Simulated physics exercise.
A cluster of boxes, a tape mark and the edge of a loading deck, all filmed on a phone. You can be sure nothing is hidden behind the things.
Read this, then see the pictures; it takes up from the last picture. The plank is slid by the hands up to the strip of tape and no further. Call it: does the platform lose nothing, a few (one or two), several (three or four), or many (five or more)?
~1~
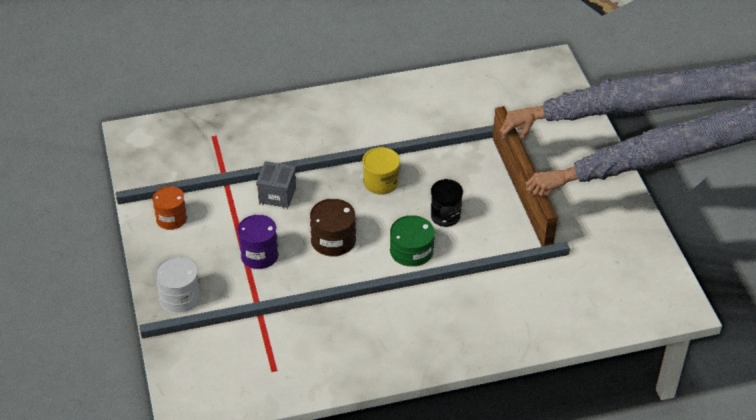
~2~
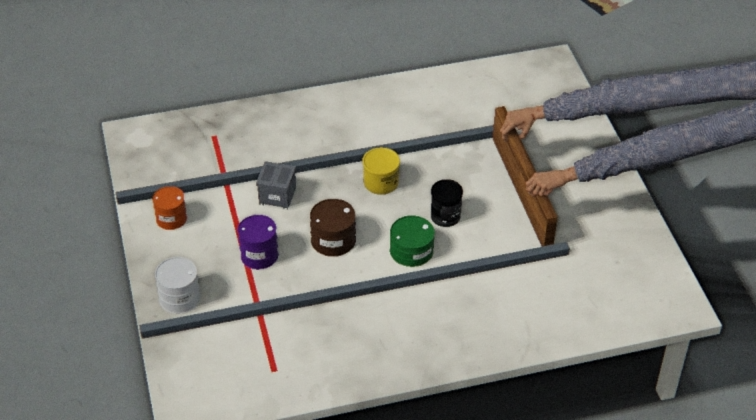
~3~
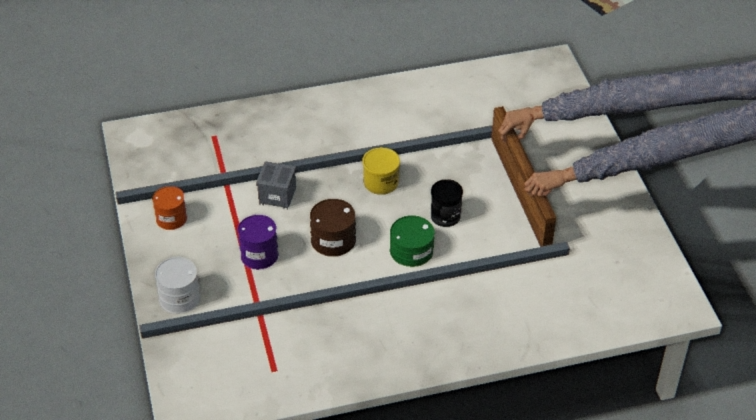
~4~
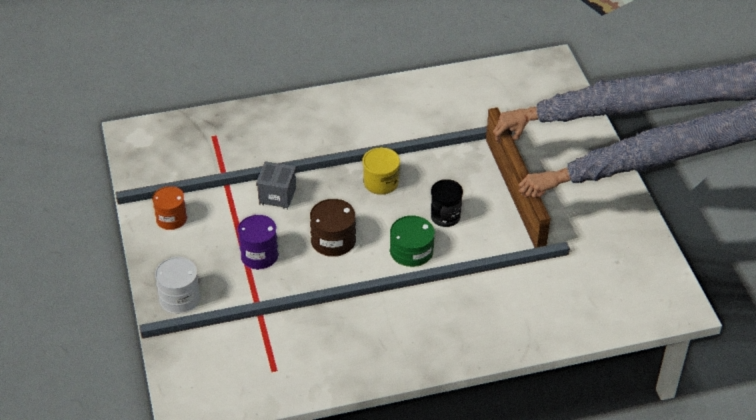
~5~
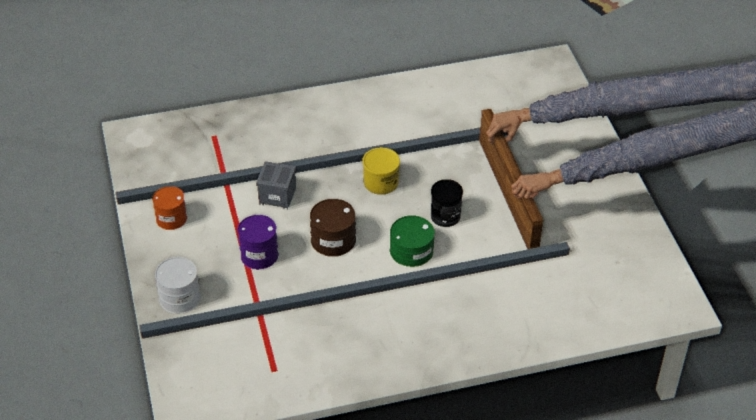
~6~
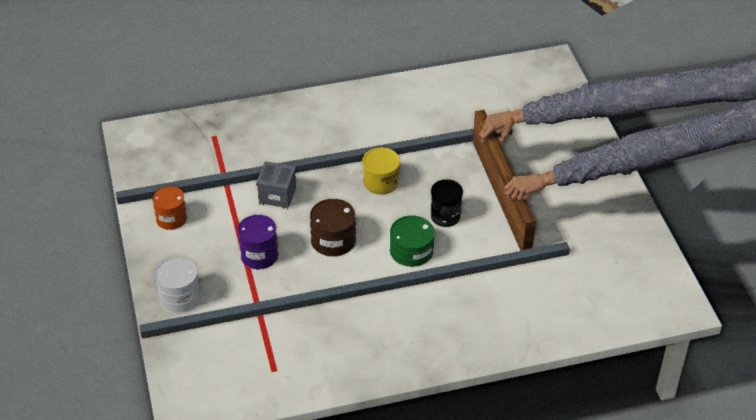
It loses nothing.
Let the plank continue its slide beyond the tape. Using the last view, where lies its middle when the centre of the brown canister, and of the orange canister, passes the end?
(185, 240) and (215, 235), roughly.
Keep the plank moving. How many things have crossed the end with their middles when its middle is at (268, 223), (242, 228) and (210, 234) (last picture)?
In order, that gives 0, then 0, then 2.
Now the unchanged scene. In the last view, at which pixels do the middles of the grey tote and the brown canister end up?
You'll find the first one at (180, 198) and the second at (192, 257).
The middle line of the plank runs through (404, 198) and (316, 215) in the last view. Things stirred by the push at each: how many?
Counts: 3 and 6.
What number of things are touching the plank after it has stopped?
That makes 3.
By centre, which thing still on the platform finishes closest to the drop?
The purple canister is the one.
A little later, none off yet; white canister at rest near (178, 285); orange canister at rest near (170, 208); purple canister at rest near (258, 242).
When it is over, the number that fall off is zero.
